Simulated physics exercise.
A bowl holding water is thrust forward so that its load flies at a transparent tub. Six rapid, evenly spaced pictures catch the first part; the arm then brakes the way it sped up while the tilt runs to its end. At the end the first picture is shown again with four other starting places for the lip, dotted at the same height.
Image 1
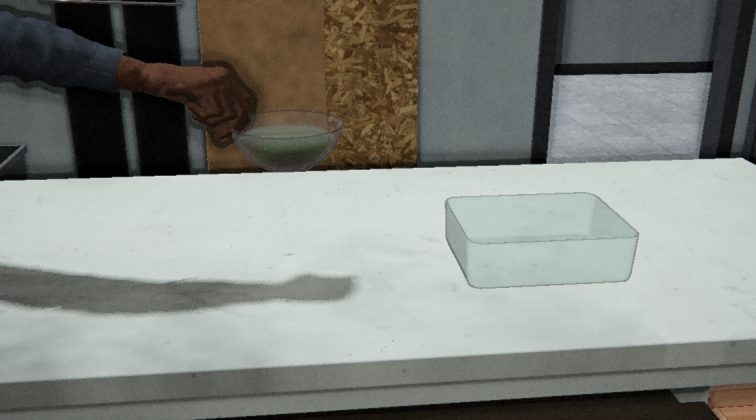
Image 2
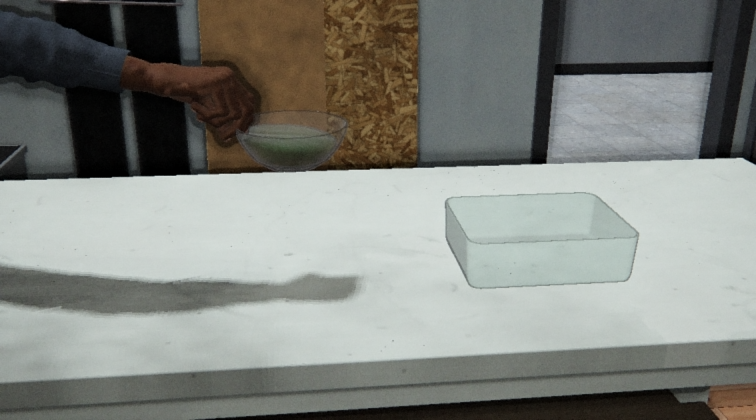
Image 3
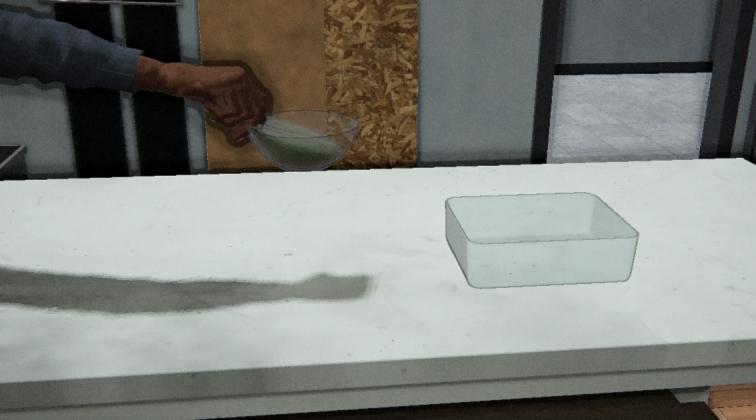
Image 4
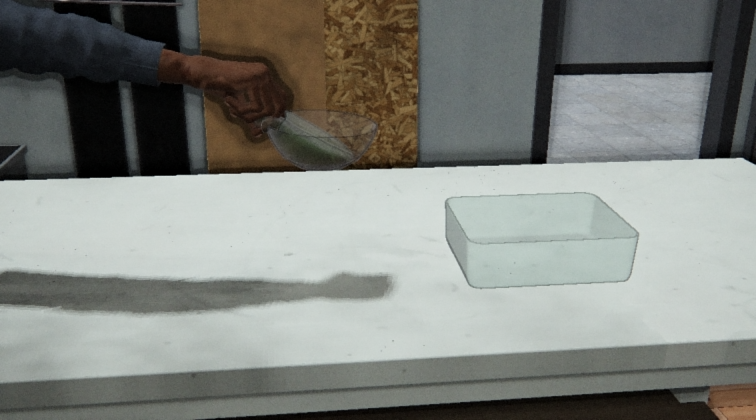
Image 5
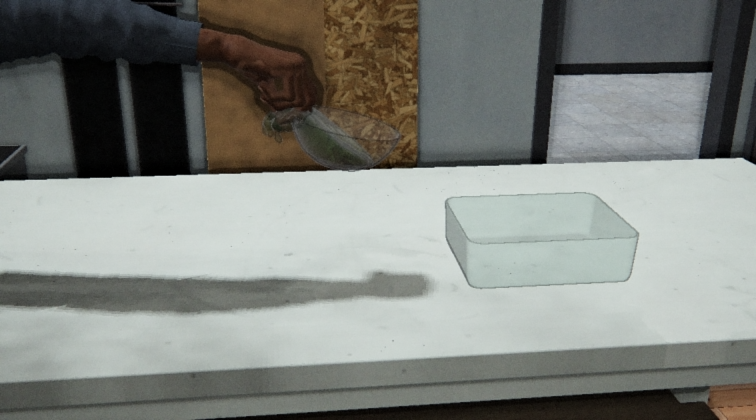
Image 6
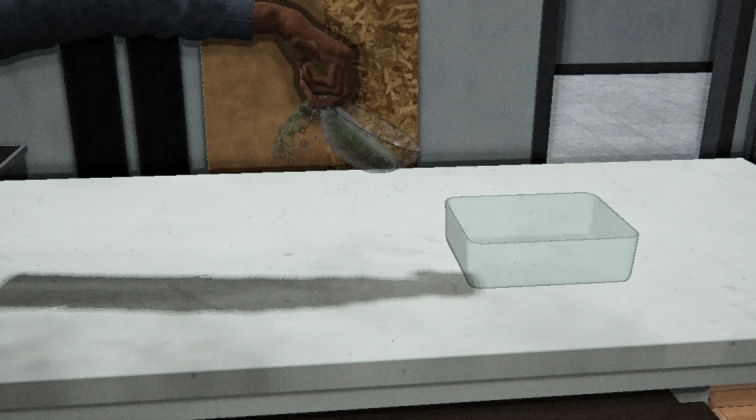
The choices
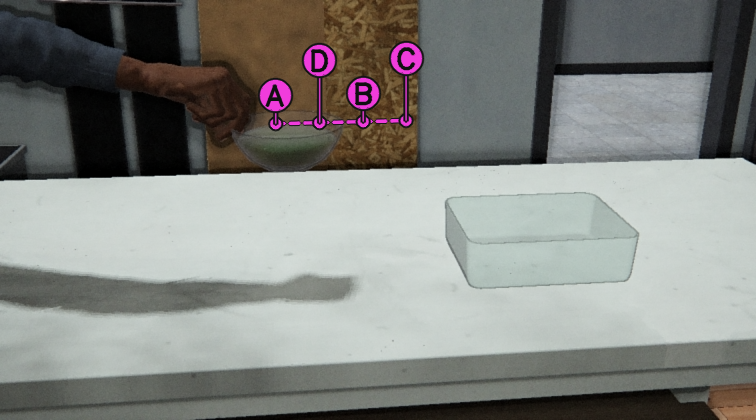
Hand moving a clear glass bowl of water rightward above a white table, tilting it as liquid slips over the rim.
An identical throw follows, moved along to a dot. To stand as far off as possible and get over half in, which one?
It is D.
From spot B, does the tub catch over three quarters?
No.
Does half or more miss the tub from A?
Yes, it does.
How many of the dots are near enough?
Three.
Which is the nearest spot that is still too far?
A it is.
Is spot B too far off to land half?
No, that is safe.
On the marked copy, A at (275, 123); B at (363, 121); C at (406, 120); D at (319, 122).
Choosing A, about 29 % lands in the tub, 64 % falls short and 7 % goes beside or beyond.
Choosing B, about 62 % lands in the tub, 17 % falls short and 21 % goes beside or beyond.
Choosing C, about 77 % lands in the tub, 19 % falls short and 5 % goes beside or beyond.
Choosing D, about 62 % lands in the tub, 26 % falls short and 13 % goes beside or beyond.
